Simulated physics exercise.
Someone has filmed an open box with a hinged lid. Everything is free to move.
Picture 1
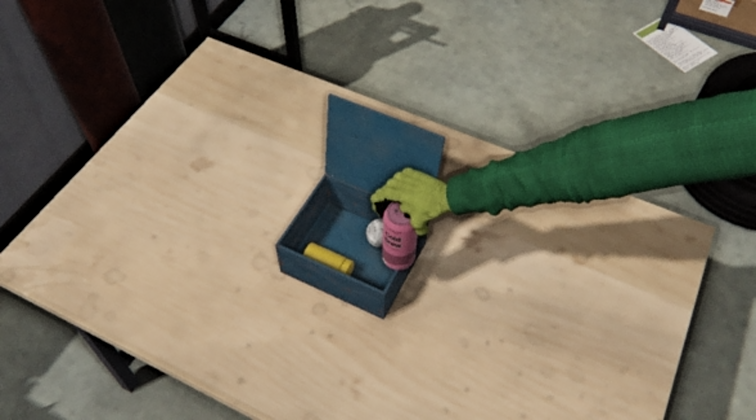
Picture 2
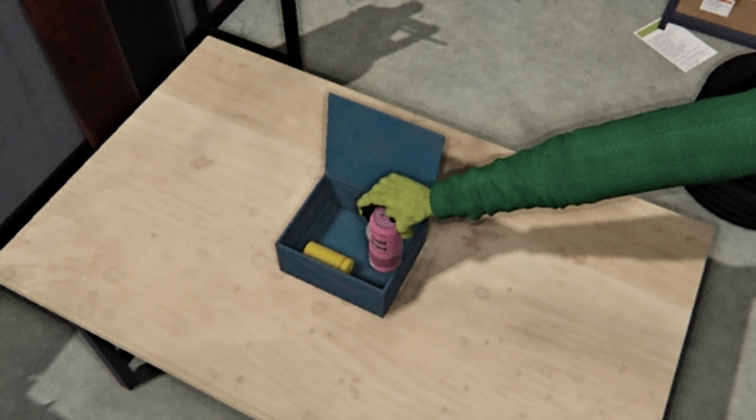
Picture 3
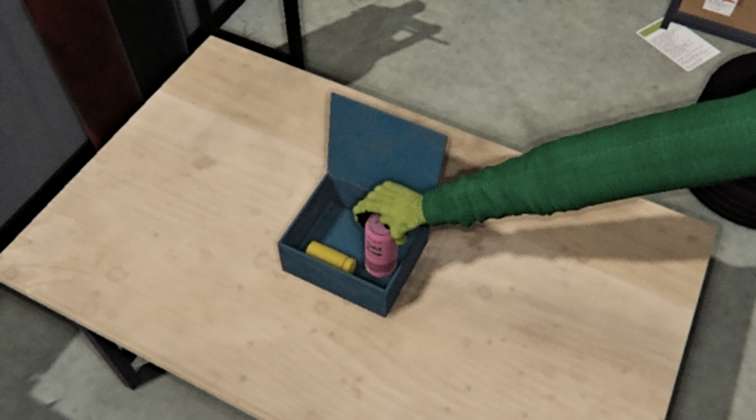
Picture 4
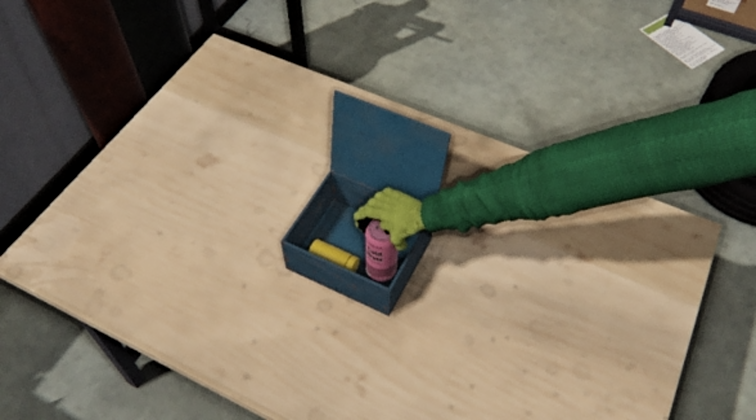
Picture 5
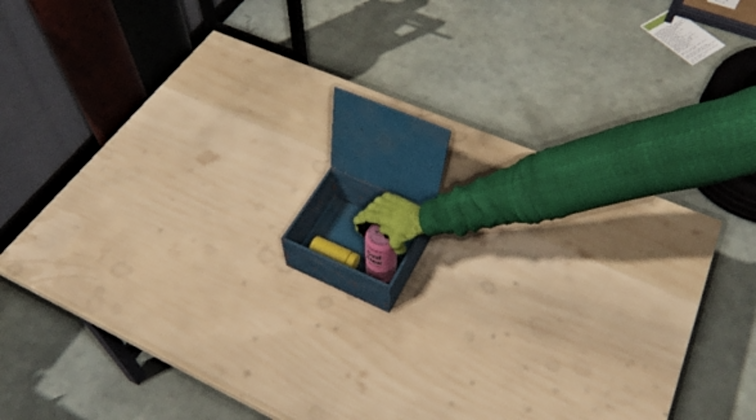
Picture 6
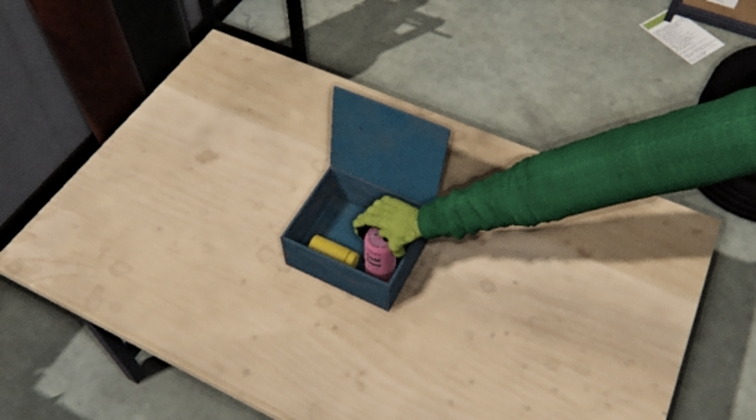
A gloved hand lowers a pink can into an open blue box beside a yellow cylinder.
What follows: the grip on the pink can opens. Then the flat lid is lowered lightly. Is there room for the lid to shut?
Here the lid will not close.
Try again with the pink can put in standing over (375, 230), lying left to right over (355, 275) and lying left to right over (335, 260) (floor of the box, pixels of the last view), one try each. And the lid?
First, it closes; second, it closes; third, it closes.
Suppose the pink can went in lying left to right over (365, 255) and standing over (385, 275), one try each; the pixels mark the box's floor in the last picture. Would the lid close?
First, it shuts flat; second, it stays ajar.
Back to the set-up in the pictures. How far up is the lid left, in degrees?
Some 25° above the rim.
Then, 1.10 s on from there, lid starting down.
Then, 1.40 s on from there, lid 72° above the rim.
Then, 1.70 s on from there, lid 50° above the rim.
Then, 1.90 s on from there, lid 33° above the rim.
In the end, lid 27° above the rim; all 3 unmoved. At the end, from the last picture's camera, pink can near (381, 257).
